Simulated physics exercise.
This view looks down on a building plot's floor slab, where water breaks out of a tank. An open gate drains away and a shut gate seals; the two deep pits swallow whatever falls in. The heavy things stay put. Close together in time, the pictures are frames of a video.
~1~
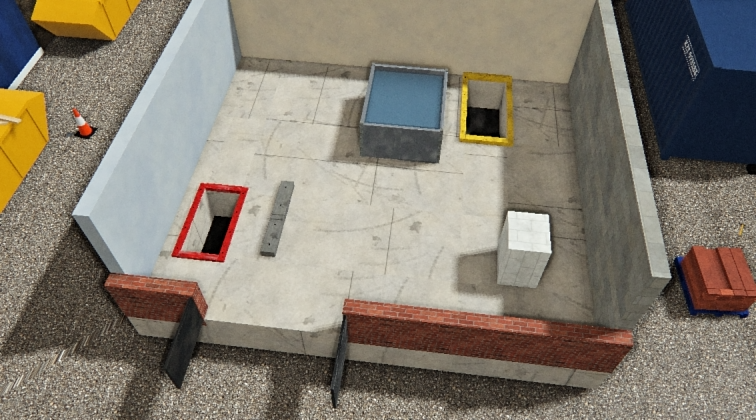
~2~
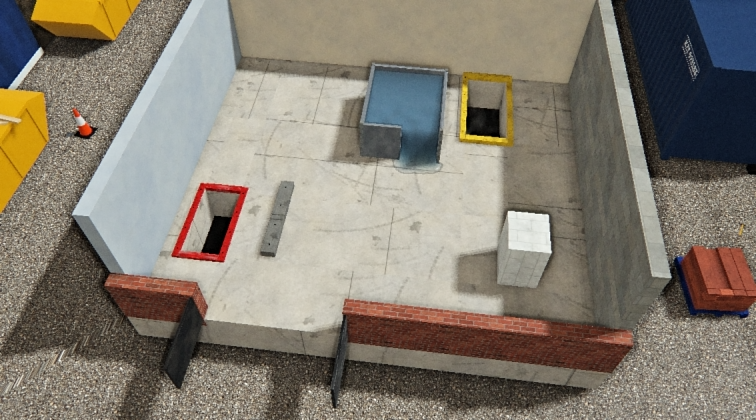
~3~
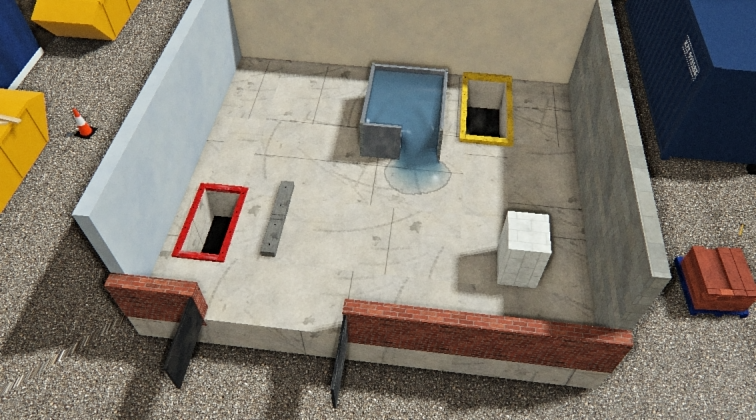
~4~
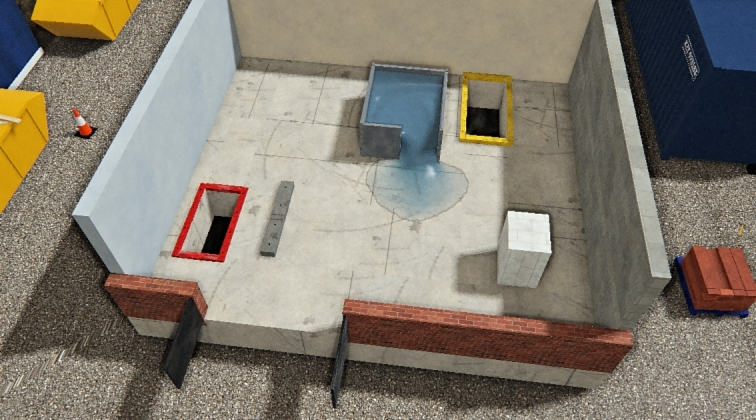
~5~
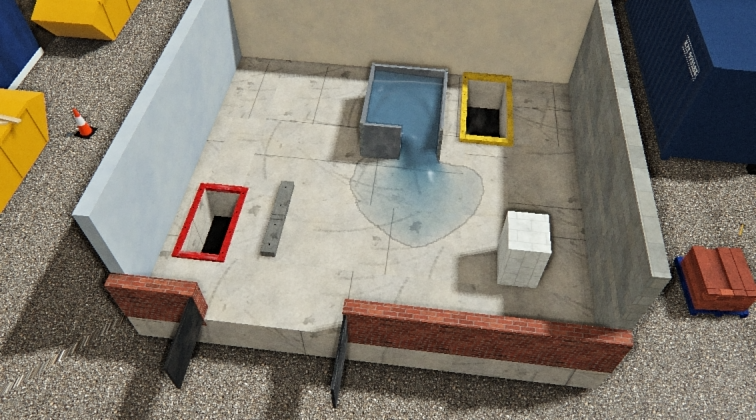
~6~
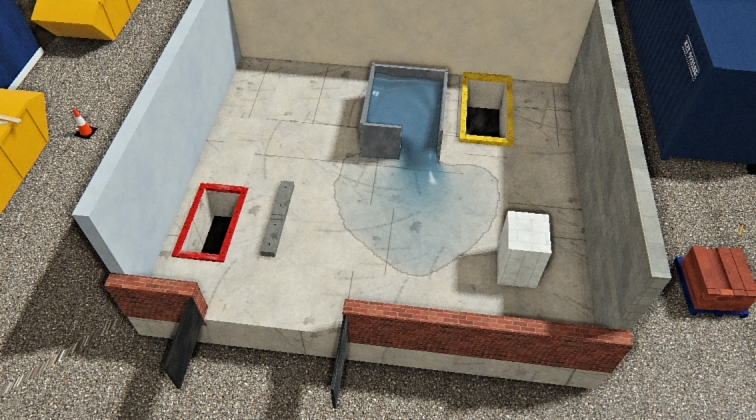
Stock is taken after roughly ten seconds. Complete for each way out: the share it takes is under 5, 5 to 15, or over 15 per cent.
Completed: For the gate it is over 15 per cent; for the red pit it is under 5 per cent; for the yellow pit it is under 5 per cent.
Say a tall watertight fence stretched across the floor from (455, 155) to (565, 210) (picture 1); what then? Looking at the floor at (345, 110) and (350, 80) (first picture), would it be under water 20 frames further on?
Spared, then spared.
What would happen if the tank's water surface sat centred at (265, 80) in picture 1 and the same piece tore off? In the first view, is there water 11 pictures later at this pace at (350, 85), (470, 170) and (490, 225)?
Taking them as they were asked, they come out bone dry, bone dry, bone dry.
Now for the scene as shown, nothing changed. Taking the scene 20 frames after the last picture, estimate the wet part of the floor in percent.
I'd guess some 40 per cent.
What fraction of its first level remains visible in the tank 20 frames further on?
Around 34 percent.
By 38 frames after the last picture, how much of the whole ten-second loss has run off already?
I get 70 percent.
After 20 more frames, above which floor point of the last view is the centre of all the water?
At roughly (433, 214).
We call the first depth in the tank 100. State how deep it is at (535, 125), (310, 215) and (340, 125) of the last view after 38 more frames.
My figures are about 4, 2 and 0 percent.
A moment on, water covers 30 % of the floor; the gate 0 %, the red pit 0 %, the yellow pit 0 %.
Next, water covers 35 % of the floor; the gate 3 %, the red pit 0 %, the yellow pit 0 %.
Then, water covers 40 % of the floor; the gate 10 %, the red pit 0 %, the yellow pit 0 %.
Later, water covers 50 % of the floor; the gate 19 %, the red pit 0 %, the yellow pit 0 %.
In the end, water covers 65 % of the floor; the gate 27 %, the red pit 0 %, the yellow pit 0 %.
